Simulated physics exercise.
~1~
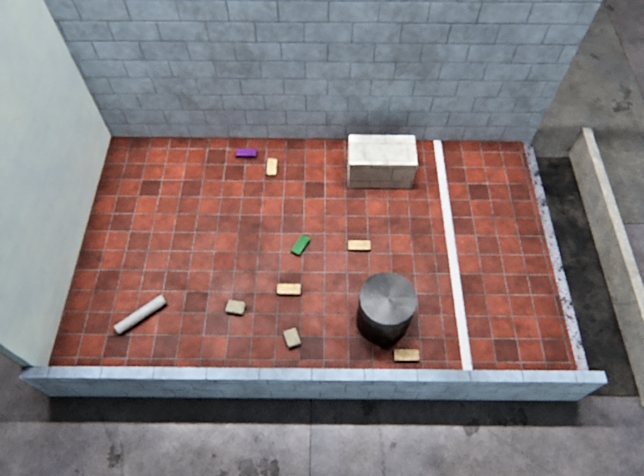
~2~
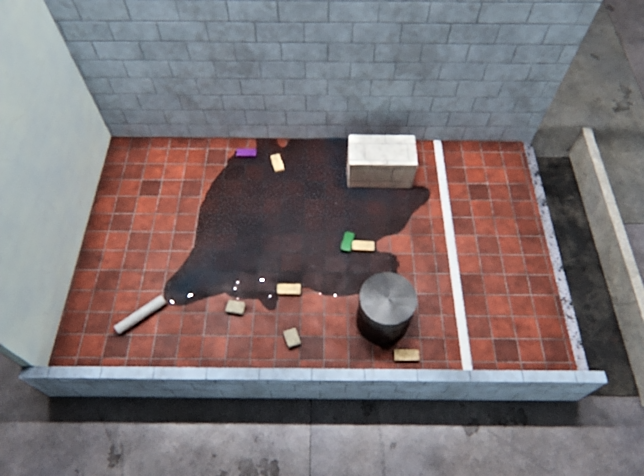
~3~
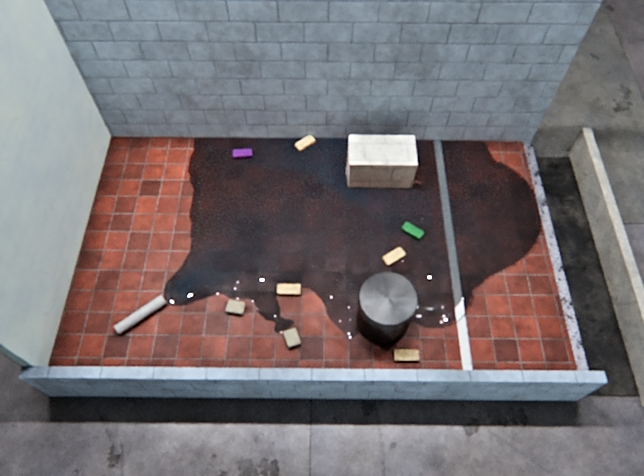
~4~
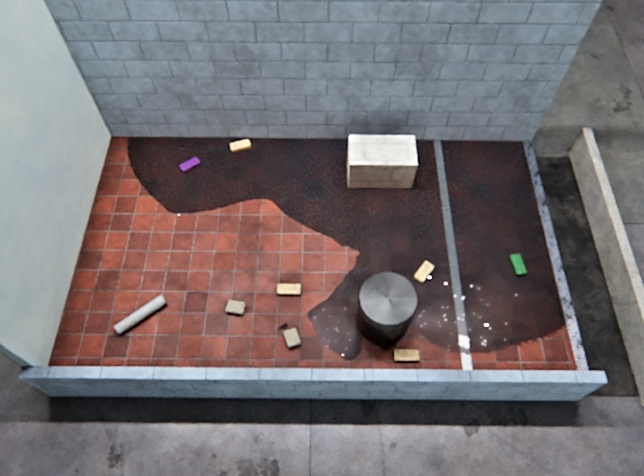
The video shows dark water spreading across a red tiled floor around a pale box and a dark cylinder, shifting several small blocks. The green block moves right and ends past the painted stripe, while the purple block ends farther left, well short of it.
